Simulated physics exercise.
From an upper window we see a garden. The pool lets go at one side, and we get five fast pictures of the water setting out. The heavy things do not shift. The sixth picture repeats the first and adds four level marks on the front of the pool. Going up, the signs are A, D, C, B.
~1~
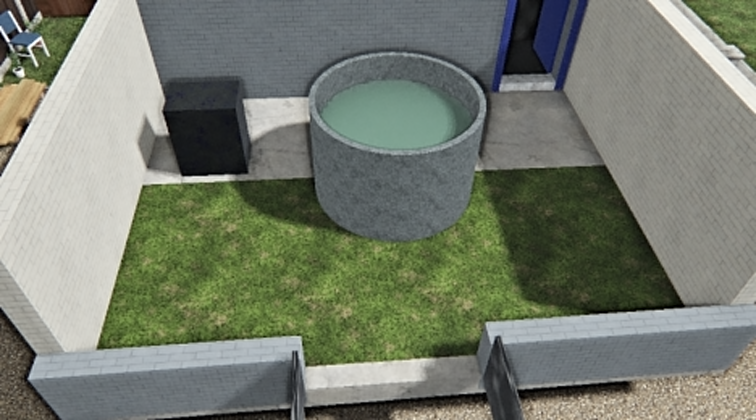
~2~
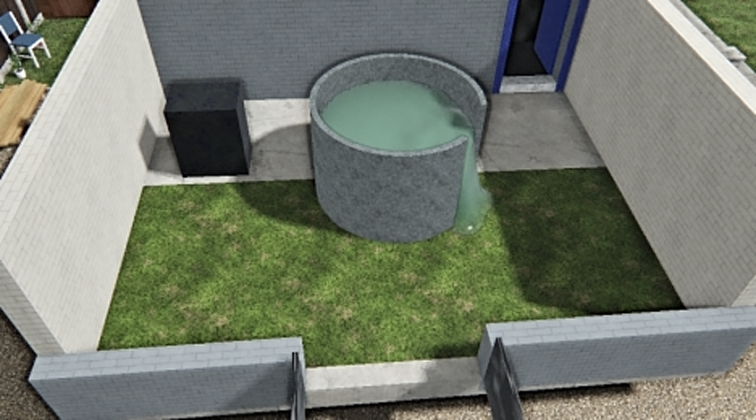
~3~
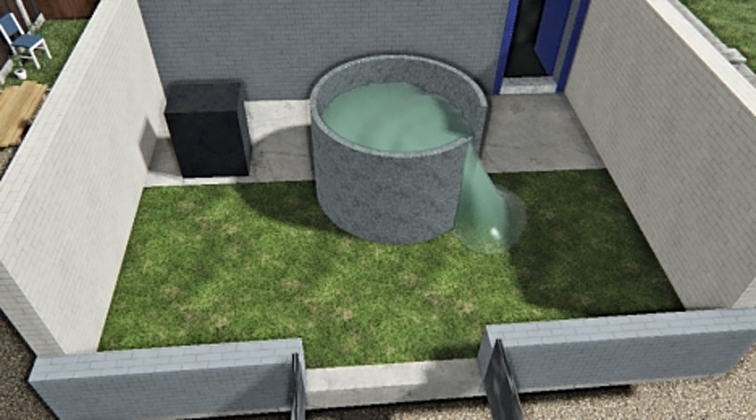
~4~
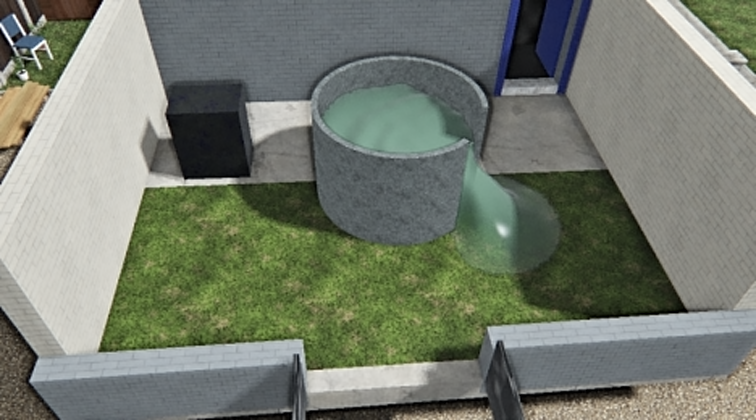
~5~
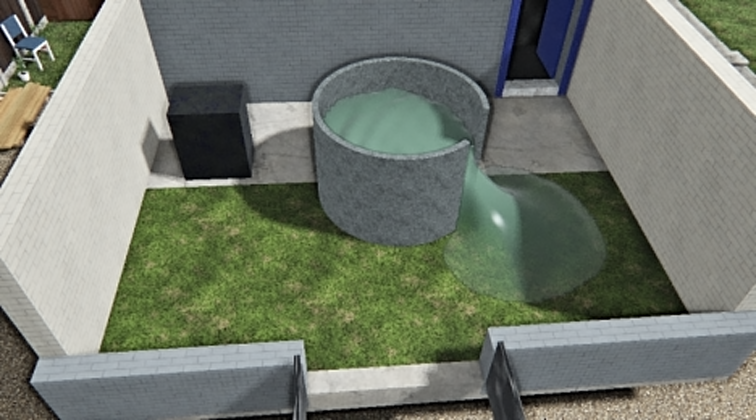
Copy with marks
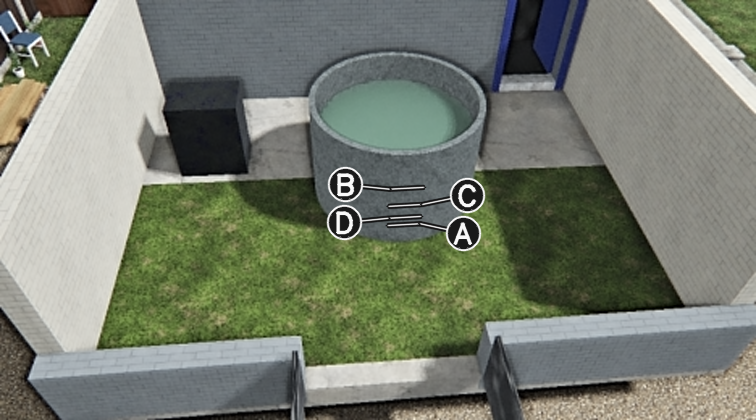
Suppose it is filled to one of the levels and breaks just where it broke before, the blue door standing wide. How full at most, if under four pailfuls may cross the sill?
Level B just does it.
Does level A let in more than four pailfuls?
No.
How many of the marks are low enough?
All of them.
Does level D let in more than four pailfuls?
No, not at all.
On the marked copy, A at (404, 224); B at (406, 188); C at (405, 205); D at (404, 217); from the bottom up A, D, C, B.
For level A, nothing gets over.
For level B, a bucket or two gets in.
For level C, nothing gets over.
For level D, nothing gets over.
